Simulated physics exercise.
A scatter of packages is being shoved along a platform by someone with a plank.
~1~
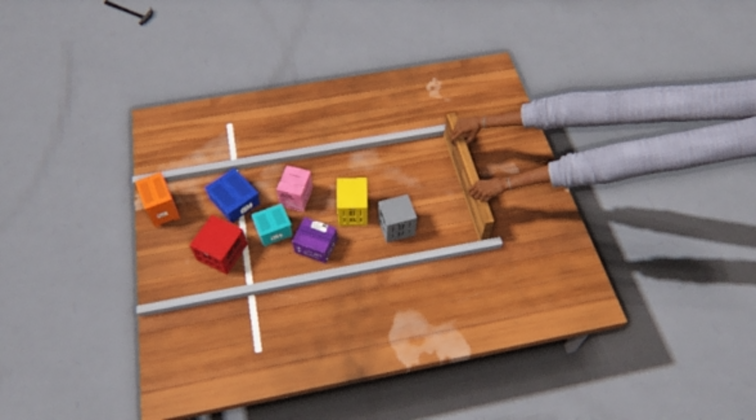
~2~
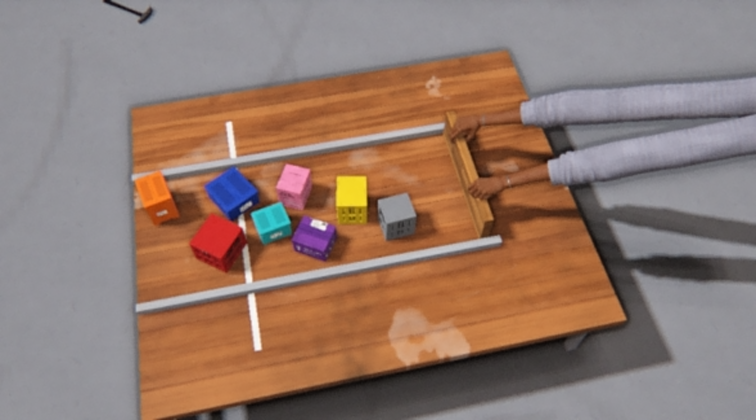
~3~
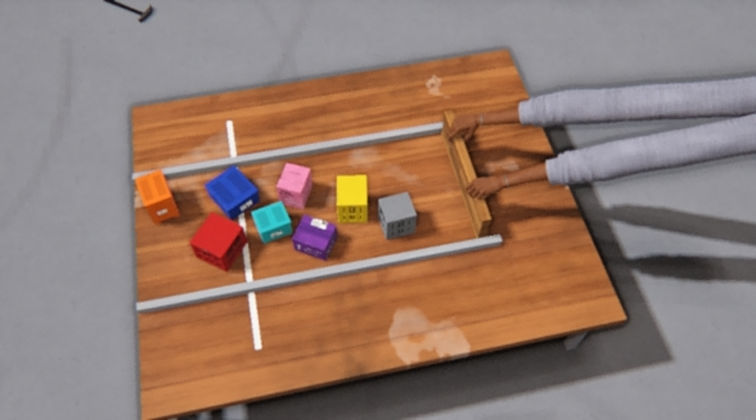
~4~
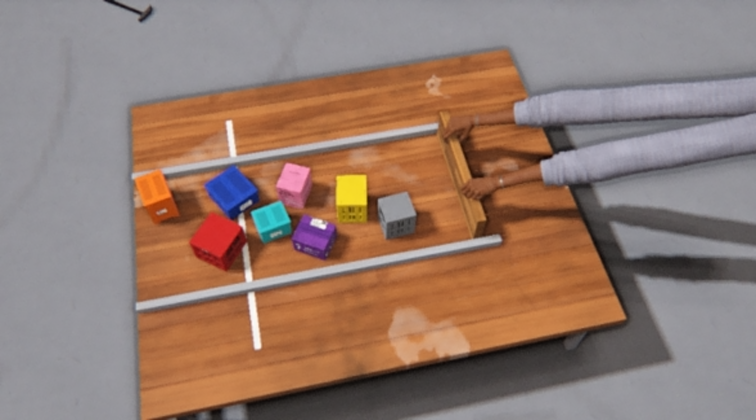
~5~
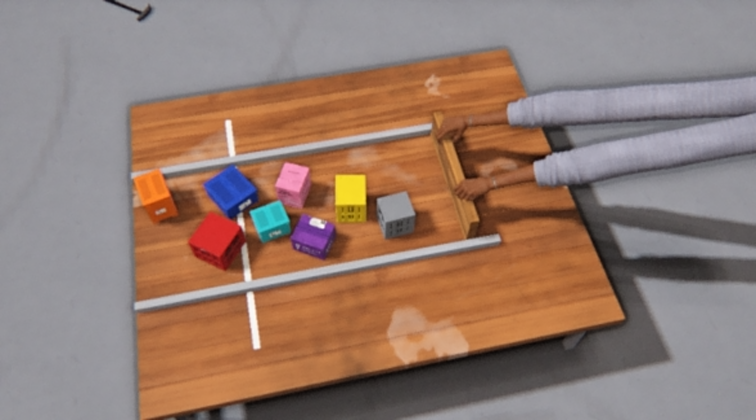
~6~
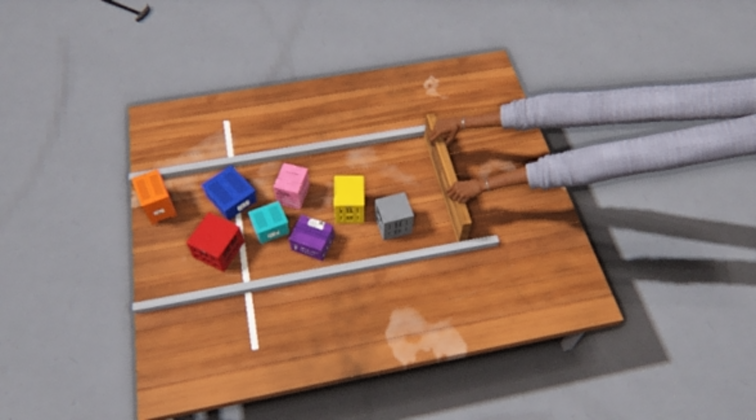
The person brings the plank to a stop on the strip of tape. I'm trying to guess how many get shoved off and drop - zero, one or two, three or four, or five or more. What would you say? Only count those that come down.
I would say zero.
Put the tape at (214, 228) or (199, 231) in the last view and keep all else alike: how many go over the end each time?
Down on the ground: 1 and 2.
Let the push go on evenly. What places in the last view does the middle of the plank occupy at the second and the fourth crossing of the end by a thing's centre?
First: Around (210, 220). Next: Around (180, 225).
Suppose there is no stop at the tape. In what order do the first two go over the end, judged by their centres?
Orange tote, then red crate.
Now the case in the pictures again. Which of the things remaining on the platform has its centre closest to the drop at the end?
The orange tote finishes nearest.
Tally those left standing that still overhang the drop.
Counting them gives 0.
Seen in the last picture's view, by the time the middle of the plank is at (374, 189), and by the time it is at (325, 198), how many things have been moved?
So 2, and at the other place 5.
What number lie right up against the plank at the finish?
3.
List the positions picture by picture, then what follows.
Orange tote (158, 200); red crate (219, 245); blue tote (233, 196); plank (467, 176); tape (242, 226), in the first frame.
Red crate (219, 243); pink box (295, 187), in the second frame.
Blue tote (233, 193); plank (464, 174), in the third frame.
Orange tote (157, 197); purple parcel (315, 238), in the fourth frame.
Red crate (218, 241); yellow crate (351, 199), in the fifth frame.
Orange tote (155, 197); red crate (216, 242); blue tote (230, 193); plank (446, 177); tape (239, 223), in the sixth frame.
A little later, none off yet; orange tote at rest near (155, 197); red crate at rest near (216, 242); blue tote at rest near (230, 193).
Next, none off yet; orange tote at rest near (155, 197); red crate at rest near (216, 242); blue tote at rest near (228, 191).
When it is over, the number that fall off is zero.
